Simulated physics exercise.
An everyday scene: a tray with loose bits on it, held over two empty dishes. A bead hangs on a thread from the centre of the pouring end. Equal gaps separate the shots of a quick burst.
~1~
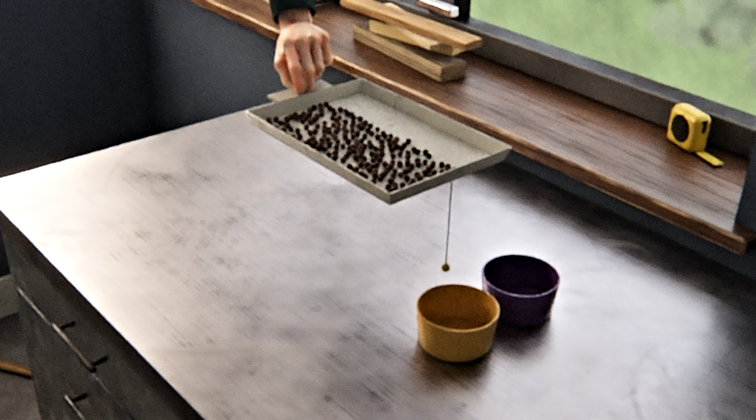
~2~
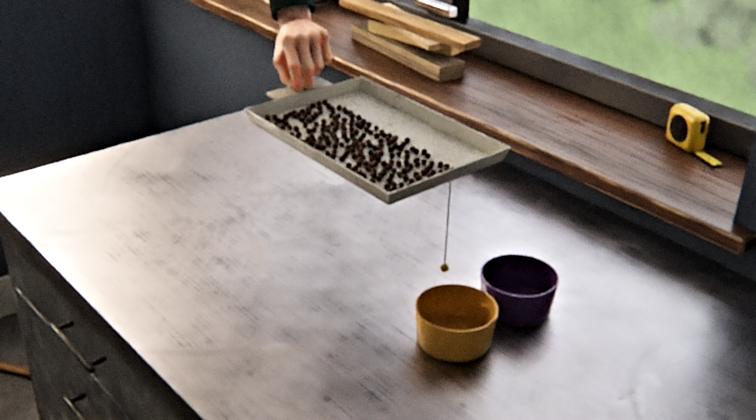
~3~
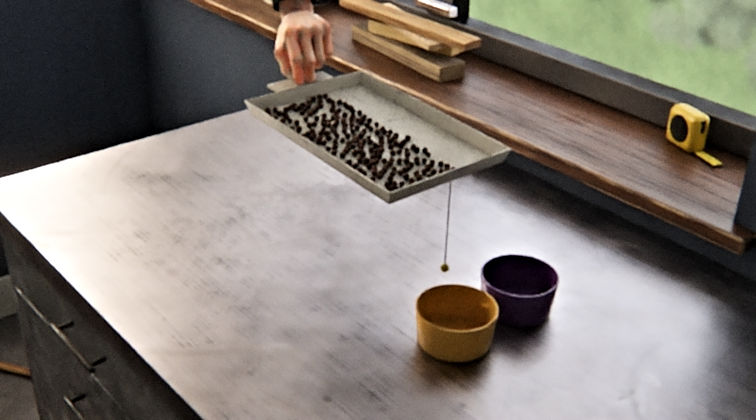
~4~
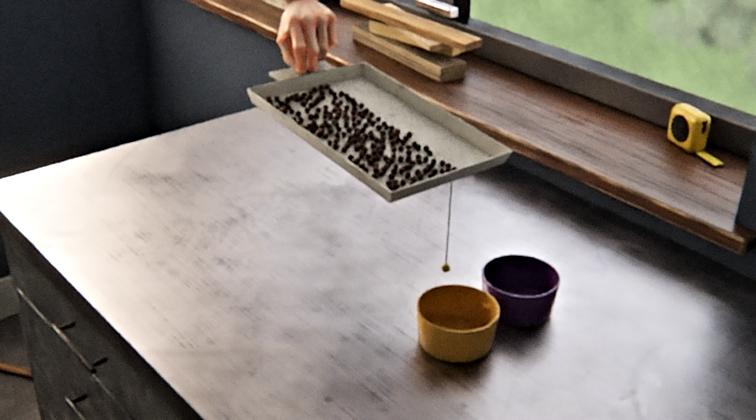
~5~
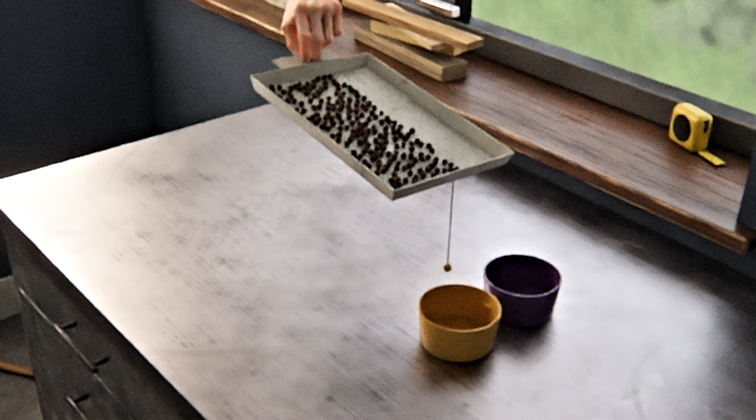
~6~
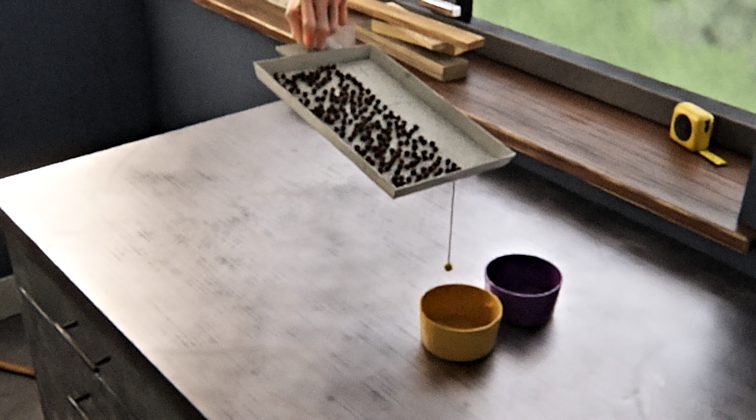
To begin with, a hand holds a tray of small dark berries nearly level above a dark countertop, near an empty yellow bowl and an empty purple one. The hand then gradually raises the tray's far left end, tilting it slightly toward the right, while the berries stay on it.
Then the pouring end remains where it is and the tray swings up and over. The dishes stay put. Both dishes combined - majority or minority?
Majority.
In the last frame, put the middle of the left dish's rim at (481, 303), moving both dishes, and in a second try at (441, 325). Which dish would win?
Taking the places in turn, it's the right side and then the right side.
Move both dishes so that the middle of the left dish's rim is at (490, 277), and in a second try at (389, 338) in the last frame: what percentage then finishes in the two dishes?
It would be roughly 70 per cent, followed by roughly 10 per cent.
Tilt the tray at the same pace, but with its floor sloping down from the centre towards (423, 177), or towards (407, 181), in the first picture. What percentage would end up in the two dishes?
Shares, approx.: 60 %, then 20 %.
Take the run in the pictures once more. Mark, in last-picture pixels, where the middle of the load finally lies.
Centre at rest, last view: Approx. (523, 298).
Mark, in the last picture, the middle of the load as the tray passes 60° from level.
The middle of the pieces shows up near (478, 165).
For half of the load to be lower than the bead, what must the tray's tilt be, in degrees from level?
The tilt then is about 95°.
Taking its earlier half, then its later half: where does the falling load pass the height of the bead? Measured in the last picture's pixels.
The opening half passes (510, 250), the closing half (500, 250).
Soon, tray tipped steeply; most on the tray; a small part in the right dish; a small part outside both; a stray few in the air.
A while on, tray tipped past a quarter turn; a small part on the tray; a stray few in the left dish; about two thirds in the right dish; a small part outside both; about a quarter in the air.
Towards the end, tray tipped past a quarter turn; a small part in the left dish; most in the right dish; about a quarter outside both.
Finally, tray tipped past a quarter turn; a small part in the left dish; most in the right dish; about a quarter outside both.
